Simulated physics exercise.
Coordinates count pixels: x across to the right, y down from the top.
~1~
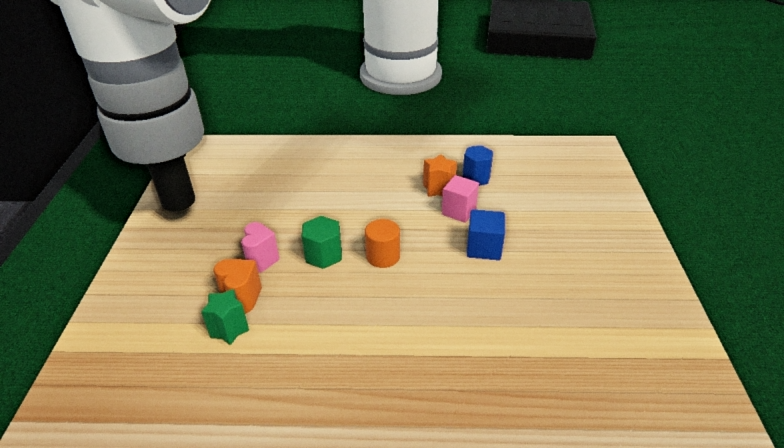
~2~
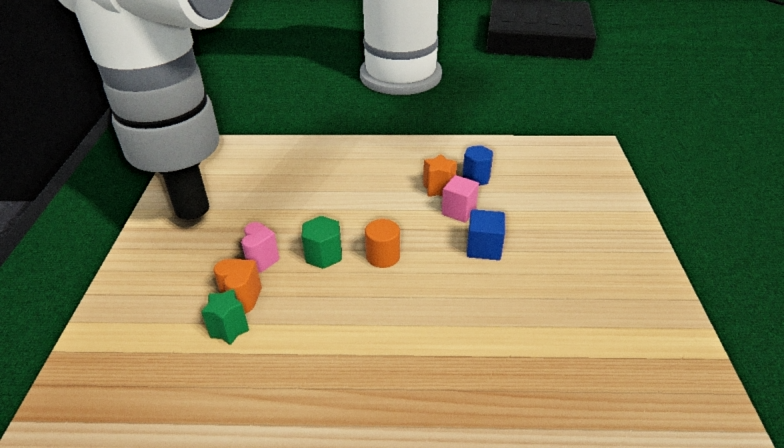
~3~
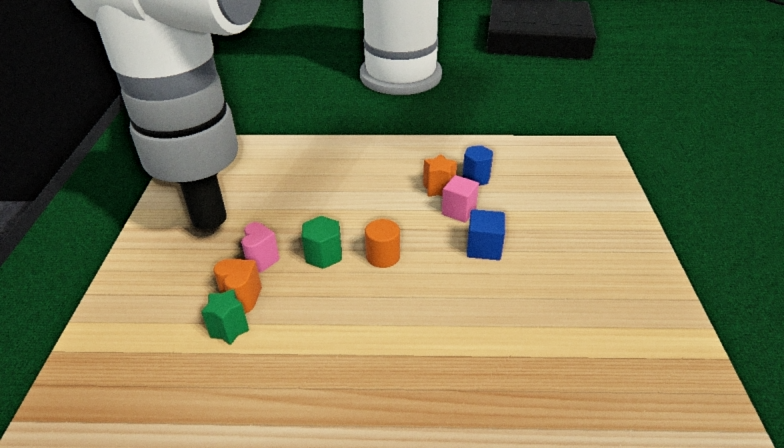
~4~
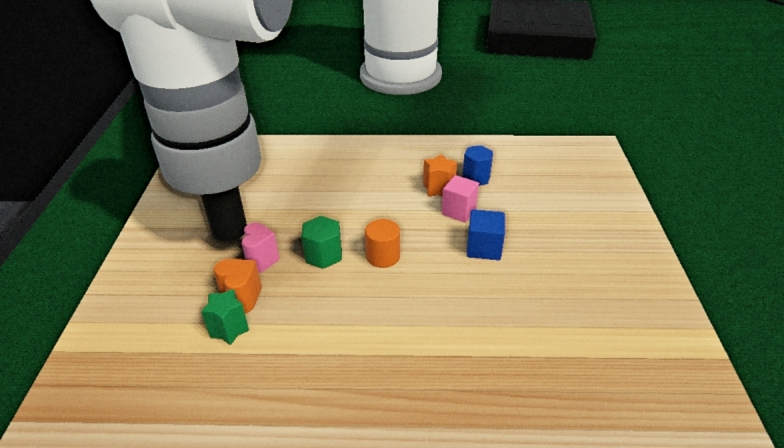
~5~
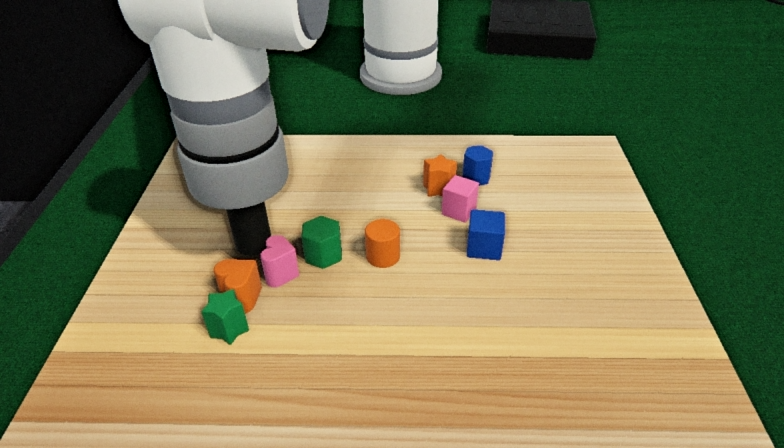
On a wooden board, a robot arm moves right and nudges the pink heart-shaped block rightward.
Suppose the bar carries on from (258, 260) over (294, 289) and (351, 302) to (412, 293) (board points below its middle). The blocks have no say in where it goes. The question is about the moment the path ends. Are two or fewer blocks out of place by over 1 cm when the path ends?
Yes, that is what happens.
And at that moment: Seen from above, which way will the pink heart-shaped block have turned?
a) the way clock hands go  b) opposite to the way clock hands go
Option a.
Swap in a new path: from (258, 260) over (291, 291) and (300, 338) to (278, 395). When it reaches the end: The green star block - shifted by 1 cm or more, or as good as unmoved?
If the bar follows that path, the green star block stays in its place.
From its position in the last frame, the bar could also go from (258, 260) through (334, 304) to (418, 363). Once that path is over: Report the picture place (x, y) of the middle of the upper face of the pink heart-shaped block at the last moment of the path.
I'd place it at (443, 360), taking the centre of its top.
On the path given first. One third of the way, bar at (291, 273); pink heart-shaped block at (312, 278), turned 25° clockwise.
Two thirds of the way, bar at (352, 286); pink heart-shaped block at (352, 299), turned 80° clockwise.
At the end, bar at (413, 277); orange heart-shaped block not moved; pink heart-shaped block at (355, 298), turned 95° clockwise.
